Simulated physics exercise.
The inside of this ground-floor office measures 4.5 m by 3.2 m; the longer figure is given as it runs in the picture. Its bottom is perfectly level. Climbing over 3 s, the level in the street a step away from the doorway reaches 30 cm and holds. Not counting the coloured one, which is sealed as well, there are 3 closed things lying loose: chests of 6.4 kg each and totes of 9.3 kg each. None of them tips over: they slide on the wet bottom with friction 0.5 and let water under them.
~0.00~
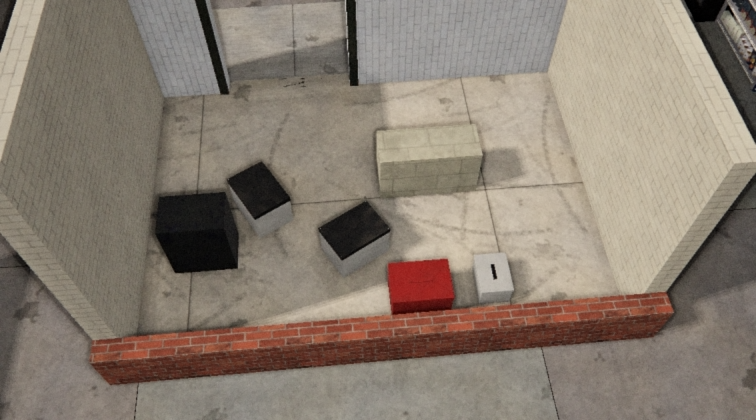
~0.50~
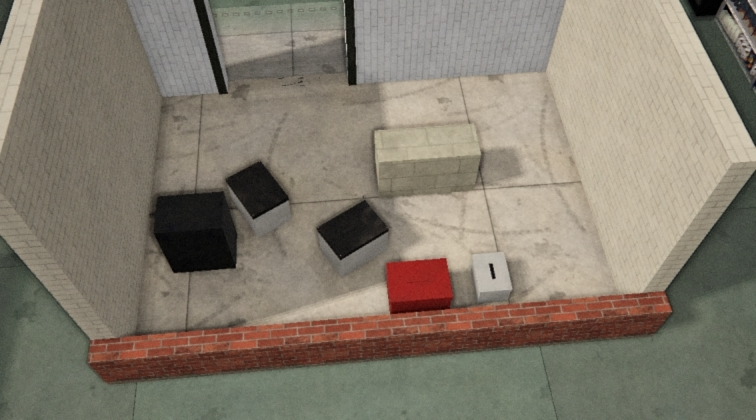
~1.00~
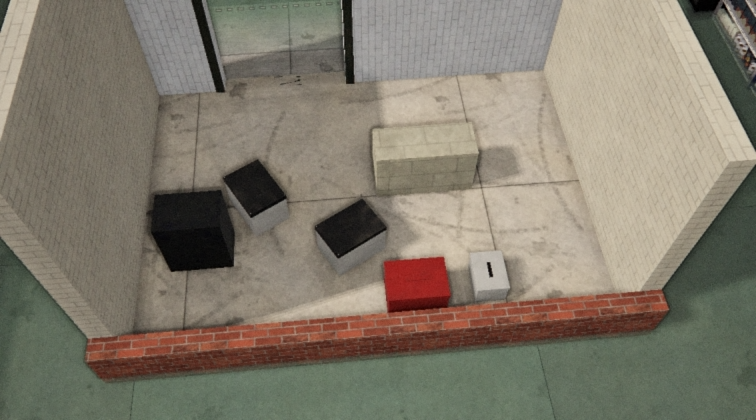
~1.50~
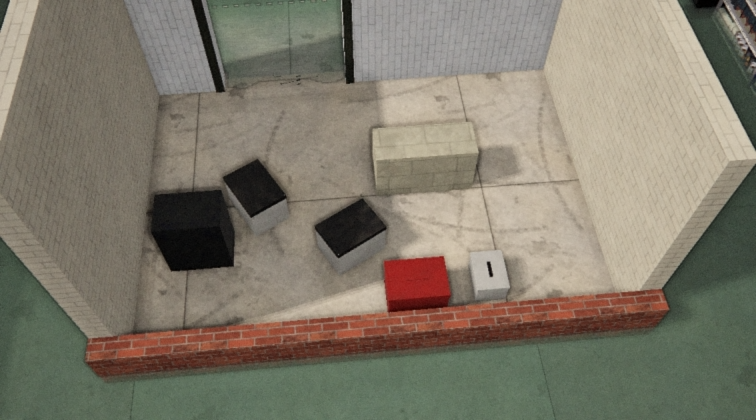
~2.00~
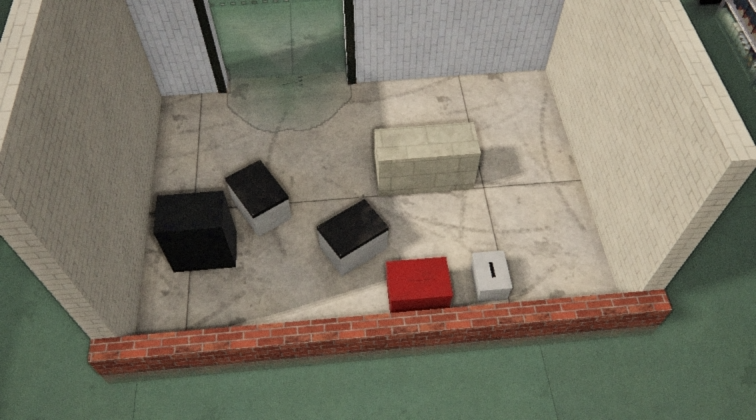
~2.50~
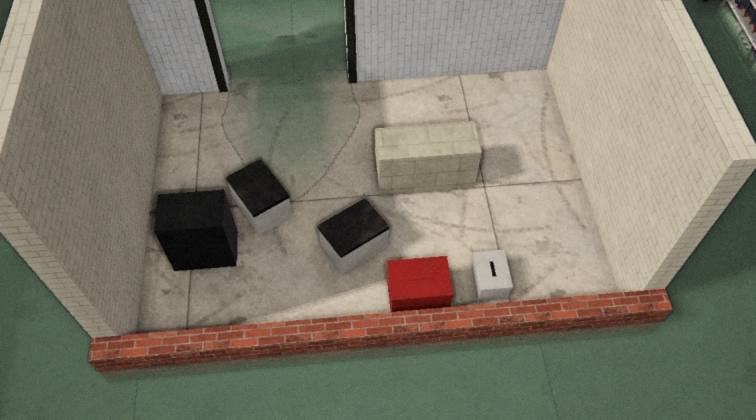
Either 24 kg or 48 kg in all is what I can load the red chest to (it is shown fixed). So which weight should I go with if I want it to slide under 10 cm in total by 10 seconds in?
Go with neither, both fall short.
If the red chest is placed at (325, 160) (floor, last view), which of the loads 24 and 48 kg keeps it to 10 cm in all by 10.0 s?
Well, no option works.
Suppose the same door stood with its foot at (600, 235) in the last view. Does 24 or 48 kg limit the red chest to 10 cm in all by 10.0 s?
In that case both options fail.
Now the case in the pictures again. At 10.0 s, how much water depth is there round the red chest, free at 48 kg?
18 cm, roughly.
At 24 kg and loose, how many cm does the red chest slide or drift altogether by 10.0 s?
About 350 cm.
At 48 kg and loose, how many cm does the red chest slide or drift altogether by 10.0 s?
It covers some 80 cm altogether.
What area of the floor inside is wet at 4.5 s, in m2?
Roughly 9.5 m2.
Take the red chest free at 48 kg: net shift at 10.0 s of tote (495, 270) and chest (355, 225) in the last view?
Respectively 100 and 250 cm.
After 3.5 s the red chest would be 0 cm from its start with 24 kg and 0 cm from its start with 48 kg; 0 cm of water round it then.
After 4.5 s the red chest would be 2 cm from its start with 24 kg and 0 cm from its start with 48 kg; 9 cm of water round it then.
After 7.0 s the red chest would be 158 cm from its start with 24 kg and 15 cm from its start with 48 kg; 15 cm of water round it then.
After 10.0 s the red chest would be 230 cm from its start with 24 kg and 82 cm from its start with 48 kg; 18 cm of water round it then.
